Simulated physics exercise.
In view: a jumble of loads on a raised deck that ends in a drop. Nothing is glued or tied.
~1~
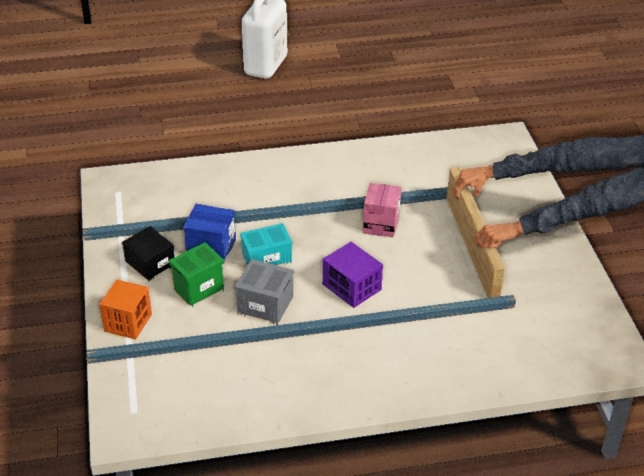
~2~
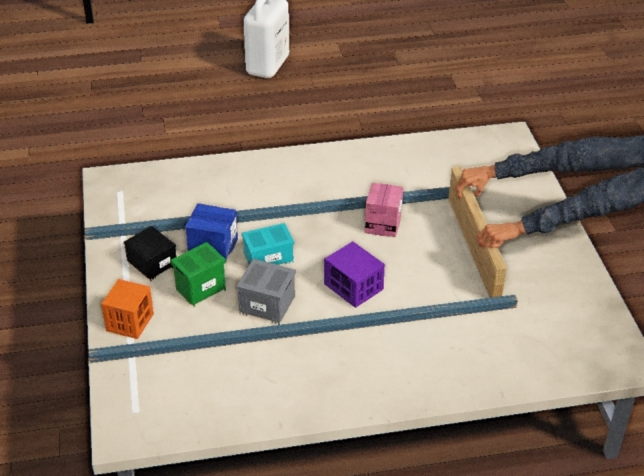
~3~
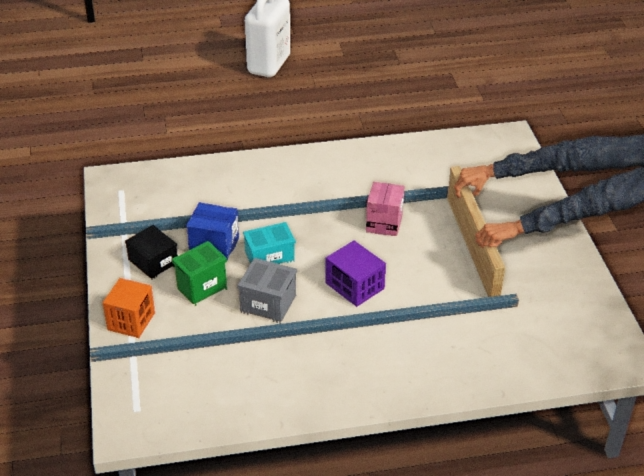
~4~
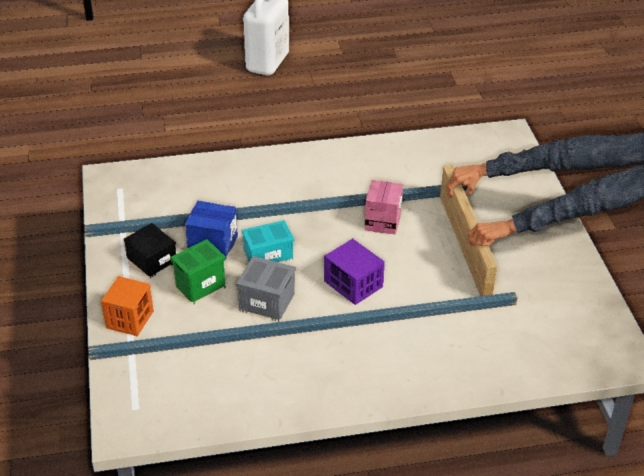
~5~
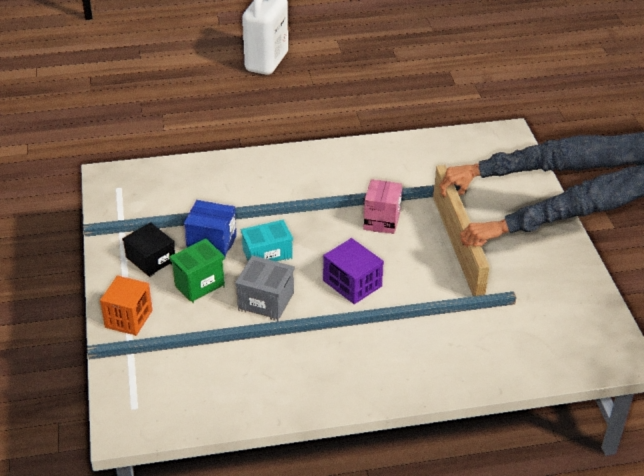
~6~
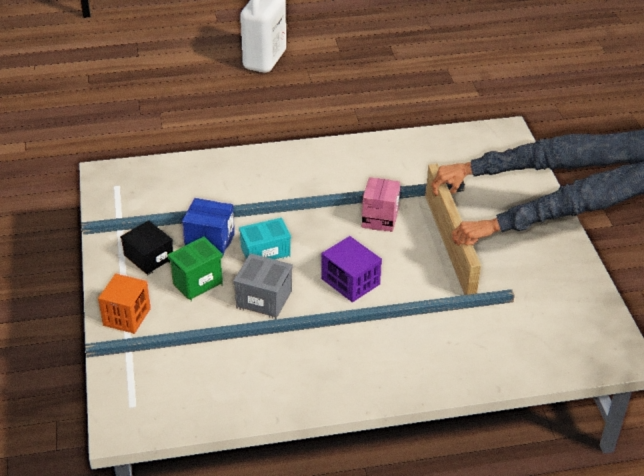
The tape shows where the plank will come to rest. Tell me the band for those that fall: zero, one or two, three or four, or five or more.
The number that fall off is five or more.
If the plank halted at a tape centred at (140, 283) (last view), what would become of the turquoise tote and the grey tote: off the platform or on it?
The turquoise tote holds on, the grey tote tumbles off.
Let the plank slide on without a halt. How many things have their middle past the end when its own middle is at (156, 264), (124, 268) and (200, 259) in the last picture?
Place by place, 3, 6 and 0.
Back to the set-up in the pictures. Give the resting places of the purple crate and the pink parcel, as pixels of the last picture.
Near (104, 292) and (103, 238).
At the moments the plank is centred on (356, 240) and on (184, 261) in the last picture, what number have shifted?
First 2, then 8.
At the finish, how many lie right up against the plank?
The number is 2.
Early on, none off yet; orange crate at rest near (125, 303); black tote at rest near (148, 248); green tote at rest near (196, 270).
A while later, none off yet; orange crate moving near (123, 304); black tote travelled a little near (140, 250); green tote travelled about its own width near (156, 278).
Finally, the number that fall off is five or more; lost, turquoise tote, grey tote, blue parcel, green tote, black tote and orange crate.
